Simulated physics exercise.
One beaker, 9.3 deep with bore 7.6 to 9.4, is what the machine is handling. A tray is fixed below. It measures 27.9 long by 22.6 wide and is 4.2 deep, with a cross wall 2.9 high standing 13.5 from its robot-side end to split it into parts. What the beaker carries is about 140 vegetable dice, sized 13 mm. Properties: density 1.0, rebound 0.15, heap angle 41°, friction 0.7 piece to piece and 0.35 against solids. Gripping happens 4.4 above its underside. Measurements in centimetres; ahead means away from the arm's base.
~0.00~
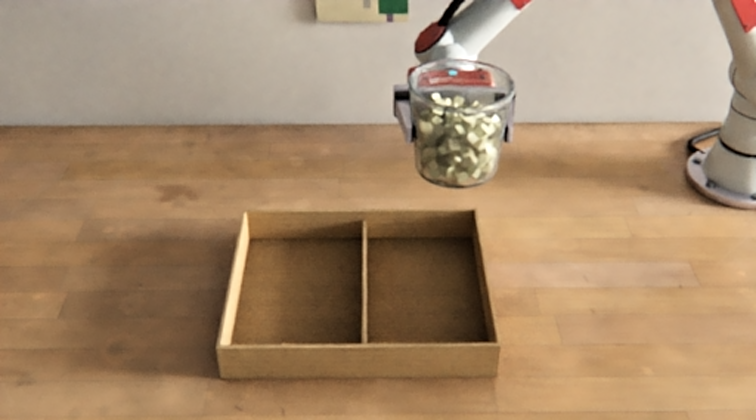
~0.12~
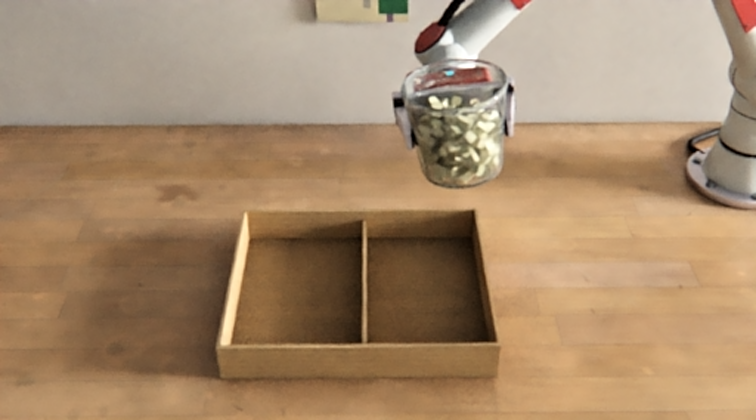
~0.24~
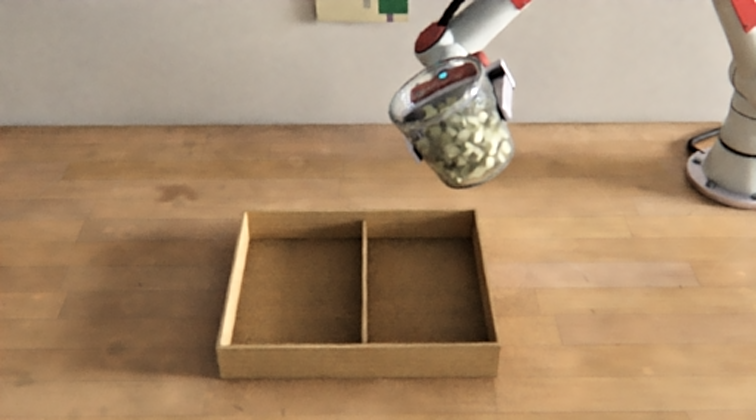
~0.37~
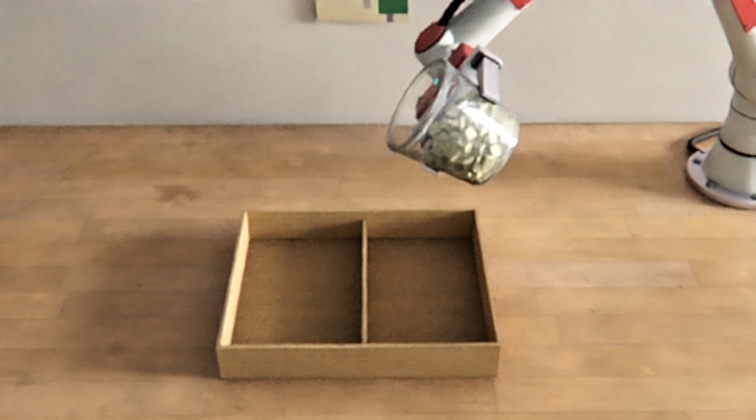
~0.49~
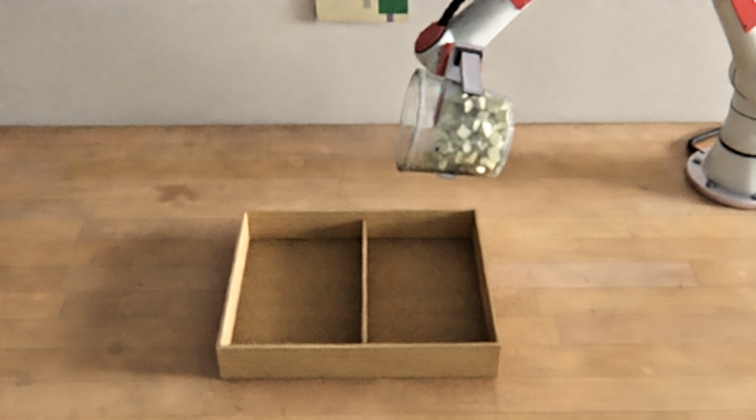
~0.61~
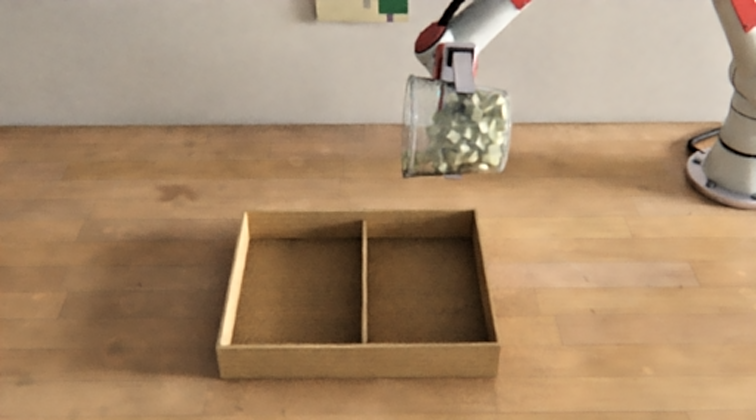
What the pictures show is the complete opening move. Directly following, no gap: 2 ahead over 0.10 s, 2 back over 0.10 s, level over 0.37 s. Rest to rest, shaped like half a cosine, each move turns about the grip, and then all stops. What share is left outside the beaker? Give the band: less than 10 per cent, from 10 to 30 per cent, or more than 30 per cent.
The band is from 10 to 30 per cent.
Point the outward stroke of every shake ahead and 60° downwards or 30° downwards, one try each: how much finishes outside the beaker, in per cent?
First try about 5 %, second try about 15 %.
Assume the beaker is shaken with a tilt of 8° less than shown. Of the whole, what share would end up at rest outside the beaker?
It would come to roughly 5 per cent.
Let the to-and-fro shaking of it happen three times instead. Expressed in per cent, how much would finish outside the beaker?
In that case it would be near 55 percent.
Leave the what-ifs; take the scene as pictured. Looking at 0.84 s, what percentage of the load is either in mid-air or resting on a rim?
Roughly 11 per cent.
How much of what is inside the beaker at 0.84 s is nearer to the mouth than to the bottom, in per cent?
Mouth half share: Roughly 60 %.
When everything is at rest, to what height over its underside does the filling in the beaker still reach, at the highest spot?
Height at rest: Approx. 8.0 cm.
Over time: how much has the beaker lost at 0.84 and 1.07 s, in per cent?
I'd put it near 10 percent first and near 20 percent later.
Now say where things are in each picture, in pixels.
Beaker middle at (458, 127), level; upper third of the load around (458, 124), from x 425 to 495, top at y 100; 135 in the beaker, in the first frame.
Beaker middle at (458, 127), tilted 8° forward; upper third of the load around (461, 124), from x 420 to 495, top at y 100, in the second frame.
Beaker middle at (457, 127), tilted 30° forward; upper third of the load around (471, 121), from x 420 to 500, top at y 100, in the third frame.
Beaker middle at (456, 128), tilted 56° forward; upper third of the load around (470, 118), from x 430 to 505, top at y 100, in the fourth frame.
Beaker middle at (456, 129), tilted 78° forward; upper third of the load around (473, 110), from x 425 to 500, top at y 95, in the fifth frame.
Beaker middle at (456, 129), tilted 86° forward; upper third of the load around (476, 115), from x 410 to 500, top at y 95; 135 in the beaker, in the sixth frame.
After 0.84 s, tilted 85° forward, highest piece 24 above the table; 120 in the beaker, 15 in flight or on a rim.
After 1.07 s, tilted 19° forward, highest piece 26 above the table; 106 in the beaker, 21 in the far-side part, 8 in the robot-side part.
After 1.38 s, level, highest piece 26 above the table; 106 in the beaker, 21 in the far-side part, 8 in the robot-side part.
After 2.43 s, level, highest piece 26 above the table; 106 in the beaker, 21 in the far-side part, 8 in the robot-side part.
At rest, 106 in the beaker, 21 in the far-side part, 8 in the robot-side part. That is 21 % outside the beaker.
